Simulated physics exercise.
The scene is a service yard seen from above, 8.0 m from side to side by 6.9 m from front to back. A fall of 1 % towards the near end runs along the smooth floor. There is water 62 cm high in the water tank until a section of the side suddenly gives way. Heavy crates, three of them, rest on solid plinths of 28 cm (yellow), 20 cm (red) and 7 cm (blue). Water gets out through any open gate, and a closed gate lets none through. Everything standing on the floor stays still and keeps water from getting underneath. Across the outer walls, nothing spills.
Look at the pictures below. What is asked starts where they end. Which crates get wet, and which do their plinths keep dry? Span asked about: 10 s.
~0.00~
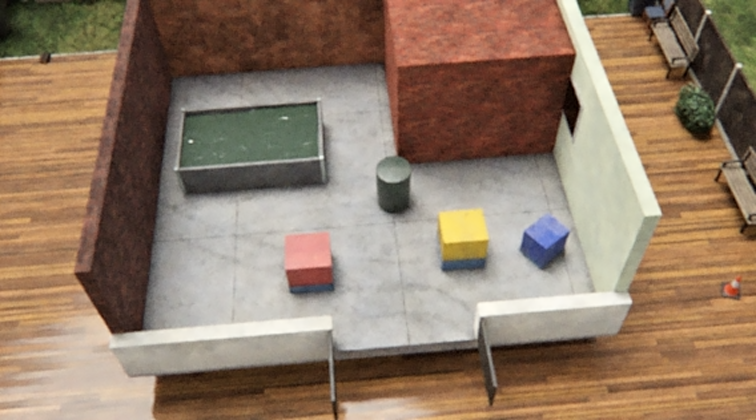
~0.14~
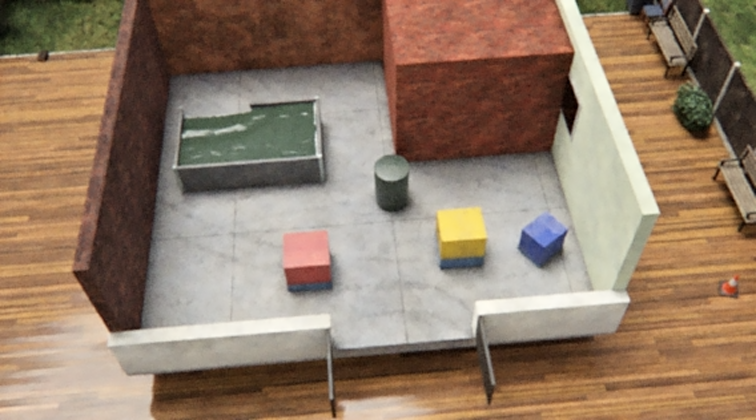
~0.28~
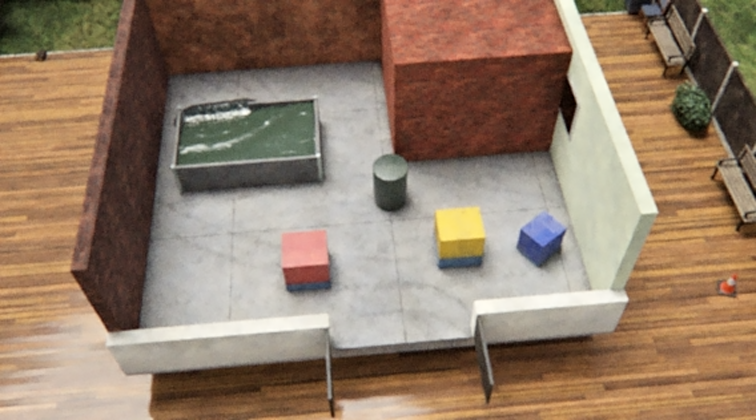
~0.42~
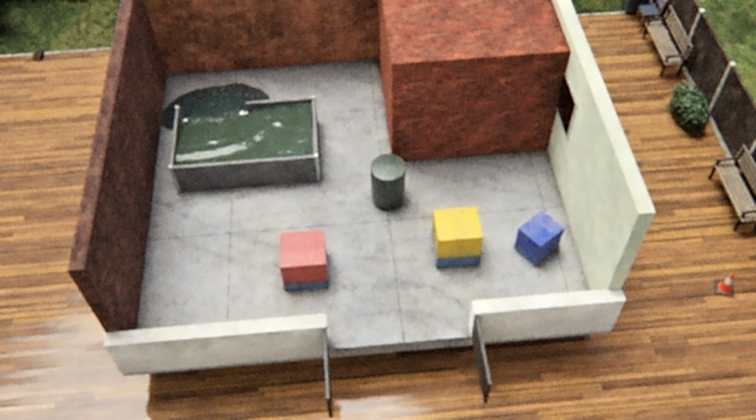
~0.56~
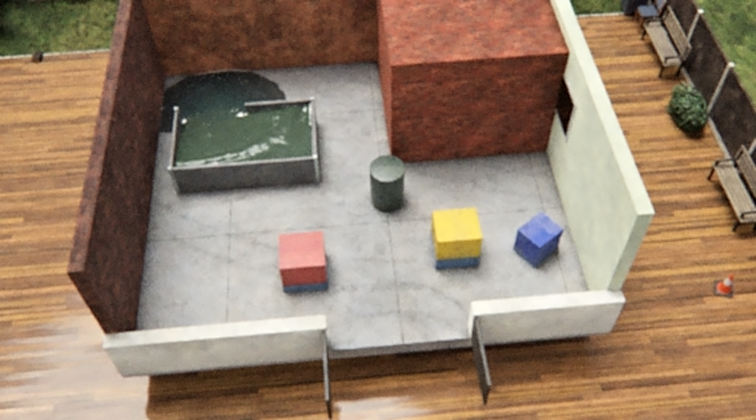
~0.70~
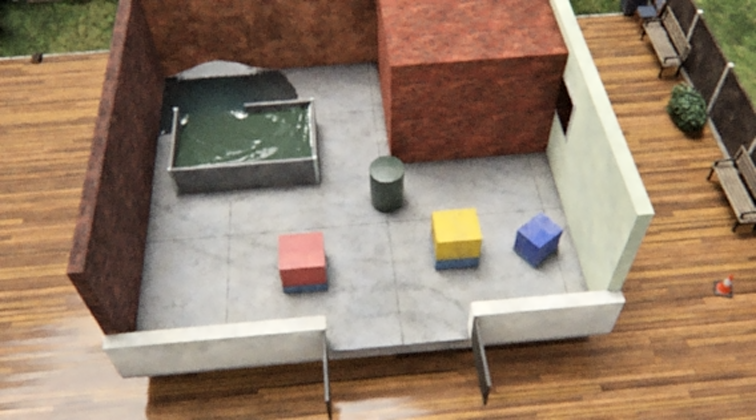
The yellow crate stays dry; the red crate stays dry; the blue crate stays dry.
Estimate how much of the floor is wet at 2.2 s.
Wet share: About 20 %.
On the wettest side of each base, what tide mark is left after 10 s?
Yellow 3 cm, red 16 cm, blue 5 cm at the peak.
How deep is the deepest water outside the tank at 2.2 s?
It tops out at some 40 cm.
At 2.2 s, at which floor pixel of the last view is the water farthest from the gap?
About pixel (374, 63).
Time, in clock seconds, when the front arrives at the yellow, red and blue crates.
Arrival times - yellow 4.5 s / red 4.5 s / blue 5.5 s.
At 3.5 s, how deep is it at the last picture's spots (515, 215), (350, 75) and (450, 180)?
First spot near 0 cm, second near 8 cm, third near 0 cm.
After 1.4 s water covers 10 % of the floor and is deepest (55 cm) near (166, 79); yellow plinth not reached, red plinth not reached, blue plinth not reached.
After 2.2 s water covers 20 % of the floor and is deepest (40 cm) near (188, 105); yellow plinth not reached, red plinth not reached, blue plinth not reached.
After 3.5 s water covers 35 % of the floor and is deepest (28 cm) near (366, 64); yellow plinth not reached, red plinth not reached, blue plinth not reached.
After 6.0 s water covers 65 % of the floor and is deepest (20 cm) near (381, 186); yellow plinth reached, red plinth reached, blue plinth reached.
After 10.0 s water covers 90 % of the floor and is deepest (13 cm) near (381, 186); highest at the yellow plinth 3 cm, highest at the red plinth 16 cm, highest at the blue plinth 5 cm.
